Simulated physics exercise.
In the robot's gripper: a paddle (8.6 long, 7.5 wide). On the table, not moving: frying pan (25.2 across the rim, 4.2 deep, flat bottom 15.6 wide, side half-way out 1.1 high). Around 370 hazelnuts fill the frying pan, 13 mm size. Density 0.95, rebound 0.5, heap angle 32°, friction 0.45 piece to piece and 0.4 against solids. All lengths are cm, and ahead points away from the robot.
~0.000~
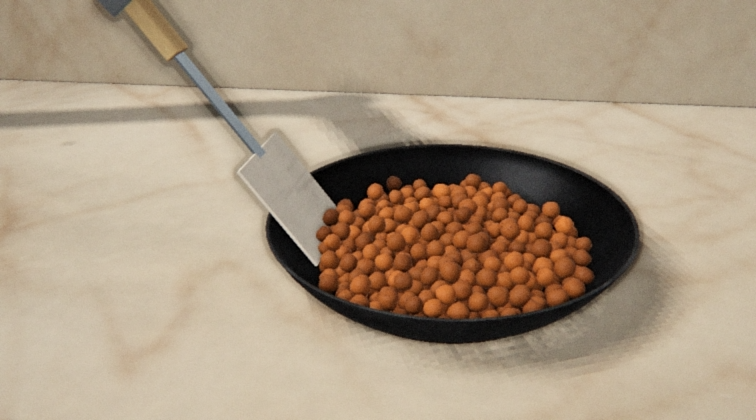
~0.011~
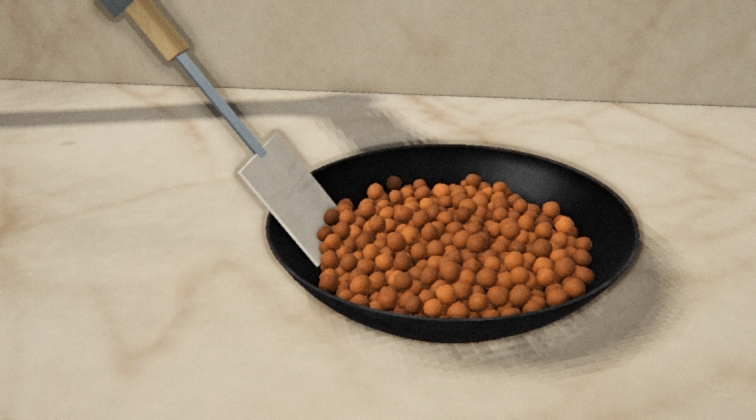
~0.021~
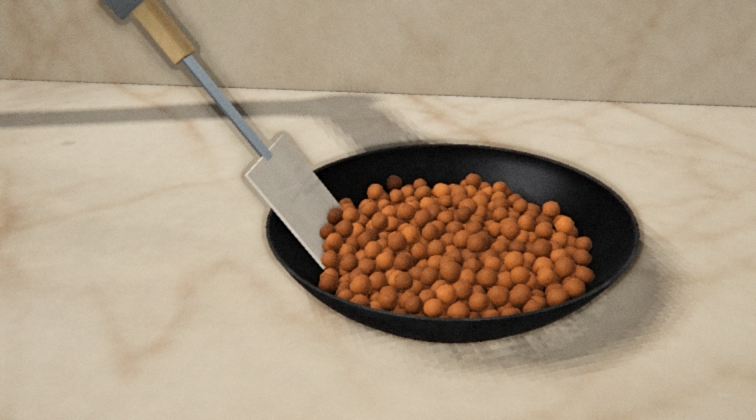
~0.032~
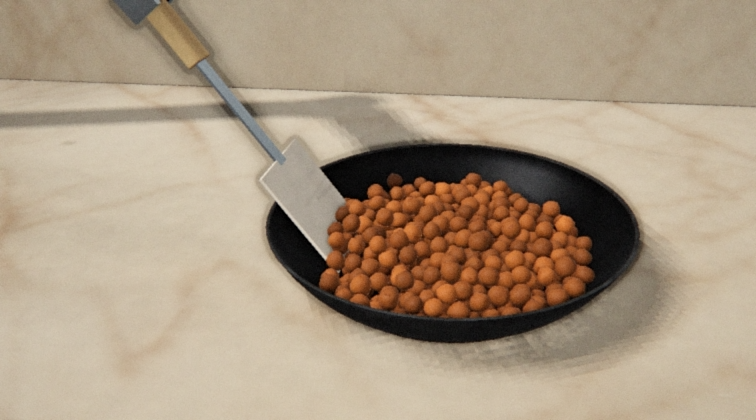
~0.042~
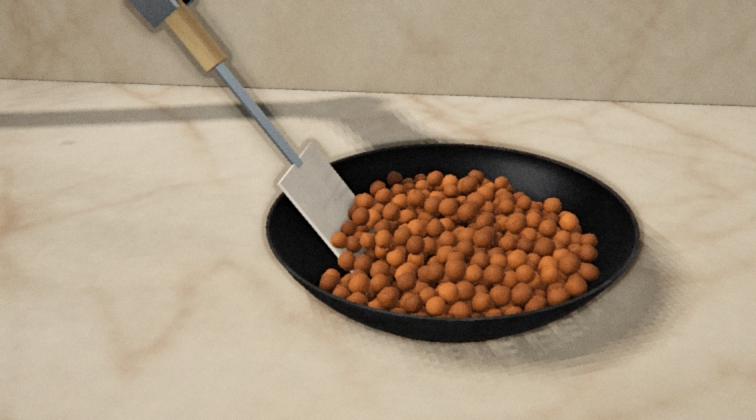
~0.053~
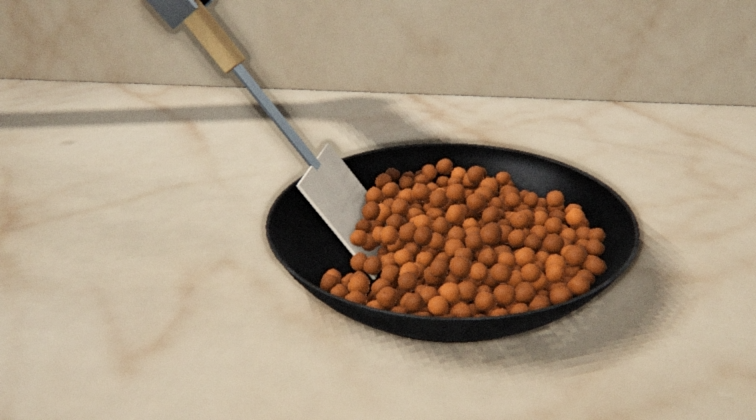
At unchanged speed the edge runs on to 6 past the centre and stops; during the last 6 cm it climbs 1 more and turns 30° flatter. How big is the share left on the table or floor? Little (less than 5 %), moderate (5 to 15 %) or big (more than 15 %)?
Share on the table or floor: Moderate (5 to 15 %).
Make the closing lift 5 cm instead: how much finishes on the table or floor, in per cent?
About 20 per cent.
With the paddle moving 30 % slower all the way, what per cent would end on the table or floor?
Then about 5 per cent.
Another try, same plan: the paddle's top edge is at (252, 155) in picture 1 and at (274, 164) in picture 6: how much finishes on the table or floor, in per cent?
About 0 per cent.
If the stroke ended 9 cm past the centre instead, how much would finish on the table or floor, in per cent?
It would be near 30 per cent.
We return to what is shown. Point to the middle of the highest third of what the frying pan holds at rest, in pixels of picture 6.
At about (557, 225).
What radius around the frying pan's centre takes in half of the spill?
About 20 cm.
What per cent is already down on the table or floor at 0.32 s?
Some 8 per cent.
After 0.08 s, sloping 54°, highest piece 8 above the table; 374 in the frying pan.
After 0.10 s, sloping 45°, highest piece 9 above the table; 372 in the frying pan, 2 on the blade or in flight.
After 0.32 s, sloping 24°, highest piece 6 above the table; 344 in the frying pan, 29 on the table or floor, 1 on the blade or in flight.
After 1.37 s, sloping 24°, highest piece 6 above the table; 342 in the frying pan, 32 on the table or floor.
In the end, 342 in the frying pan, 32 on the table or floor. That is 9 % on the table or floor.
